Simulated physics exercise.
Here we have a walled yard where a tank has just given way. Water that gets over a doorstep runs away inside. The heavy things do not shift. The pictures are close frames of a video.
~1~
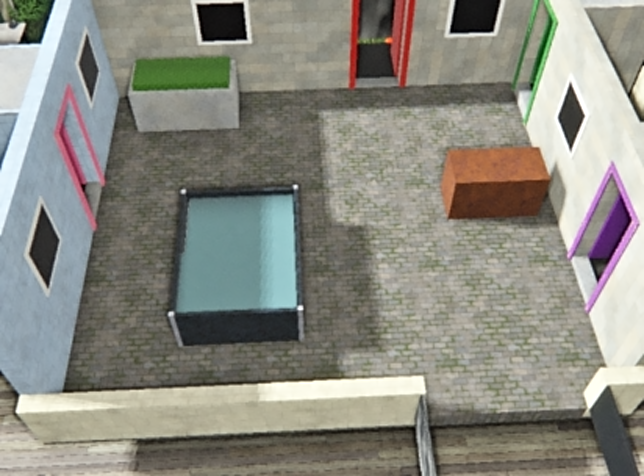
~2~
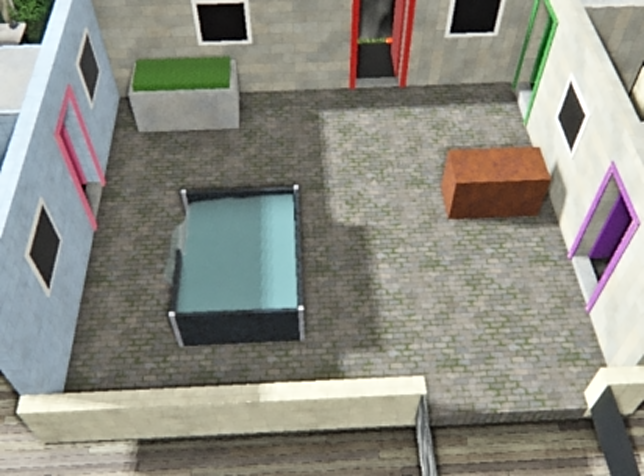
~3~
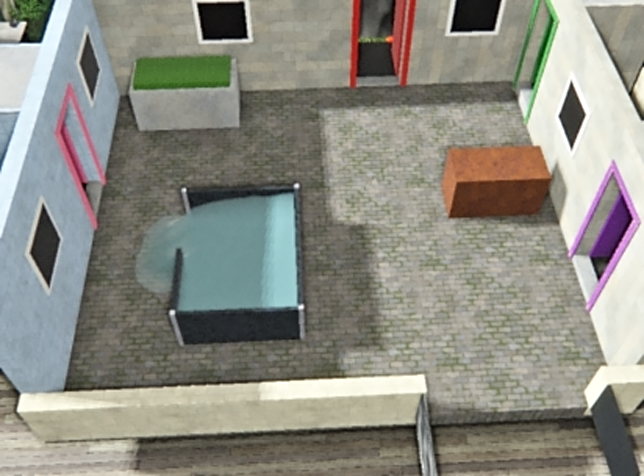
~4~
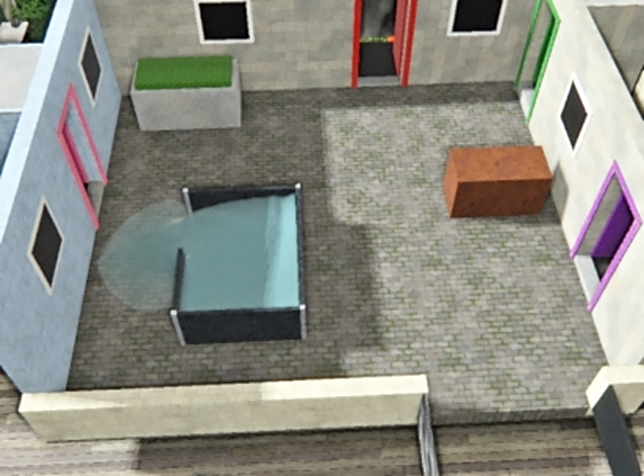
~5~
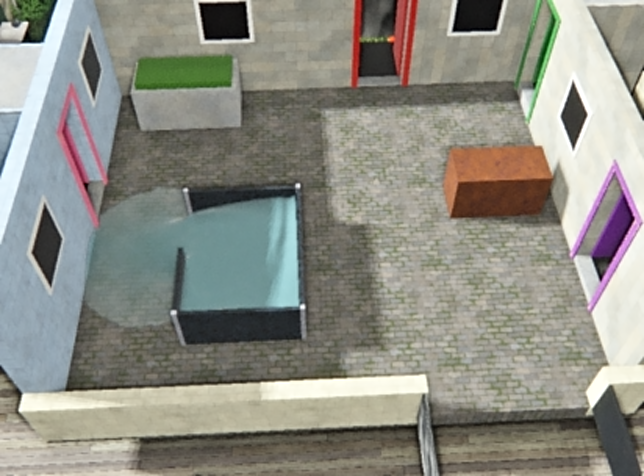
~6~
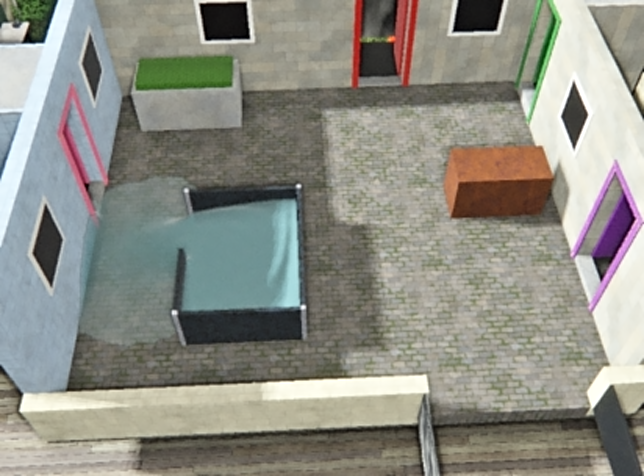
A water tank in a walled yard opens on its left side and water spreads across the paving to the blue wall.
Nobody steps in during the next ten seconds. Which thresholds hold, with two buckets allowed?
In the end: The green door stays under that; the red door stays under that; the pink door takes more than that; the purple door stays under that.
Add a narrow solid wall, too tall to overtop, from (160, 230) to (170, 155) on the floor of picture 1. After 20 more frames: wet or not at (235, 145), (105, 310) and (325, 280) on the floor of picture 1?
In that order: Flooded, wet, free of water.
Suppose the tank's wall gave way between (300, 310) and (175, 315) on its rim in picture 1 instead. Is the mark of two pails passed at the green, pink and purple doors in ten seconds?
In short: Green keeps below it; pink is under; purple goes over.
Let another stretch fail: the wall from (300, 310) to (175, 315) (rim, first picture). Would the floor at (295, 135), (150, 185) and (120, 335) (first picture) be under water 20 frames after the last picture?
As listed: Dry, under water, wet.
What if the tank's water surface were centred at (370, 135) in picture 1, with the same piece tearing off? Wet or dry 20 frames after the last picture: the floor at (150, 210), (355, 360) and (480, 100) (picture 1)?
As listed: Wet, dry, covered.
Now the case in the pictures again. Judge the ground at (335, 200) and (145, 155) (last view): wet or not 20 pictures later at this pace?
In that order: Dry, covered.
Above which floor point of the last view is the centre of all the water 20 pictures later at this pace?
Close to (187, 256).
A moment on, water covers 15 % of the floor; the green door not reached, the red door not reached, the pink door over two buckets in, the purple door not reached.
Next, water covers 20 % of the floor; the green door not reached, the red door not reached, the pink door far over two buckets in, the purple door not reached.
Then, water covers 35 % of the floor; the green door not reached, the red door not reached, the pink door far over two buckets in, the purple door not reached.
Later, water covers 80 % of the floor; the green door not reached, the red door wet at the sill, nothing in, the pink door far over two buckets in, the purple door wet at the sill, nothing in.
In the end, water covers 95 % of the floor; the green door wet at the sill, nothing in, the red door wet at the sill, nothing in, the pink door far over two buckets in, the purple door wet at the sill, nothing in.
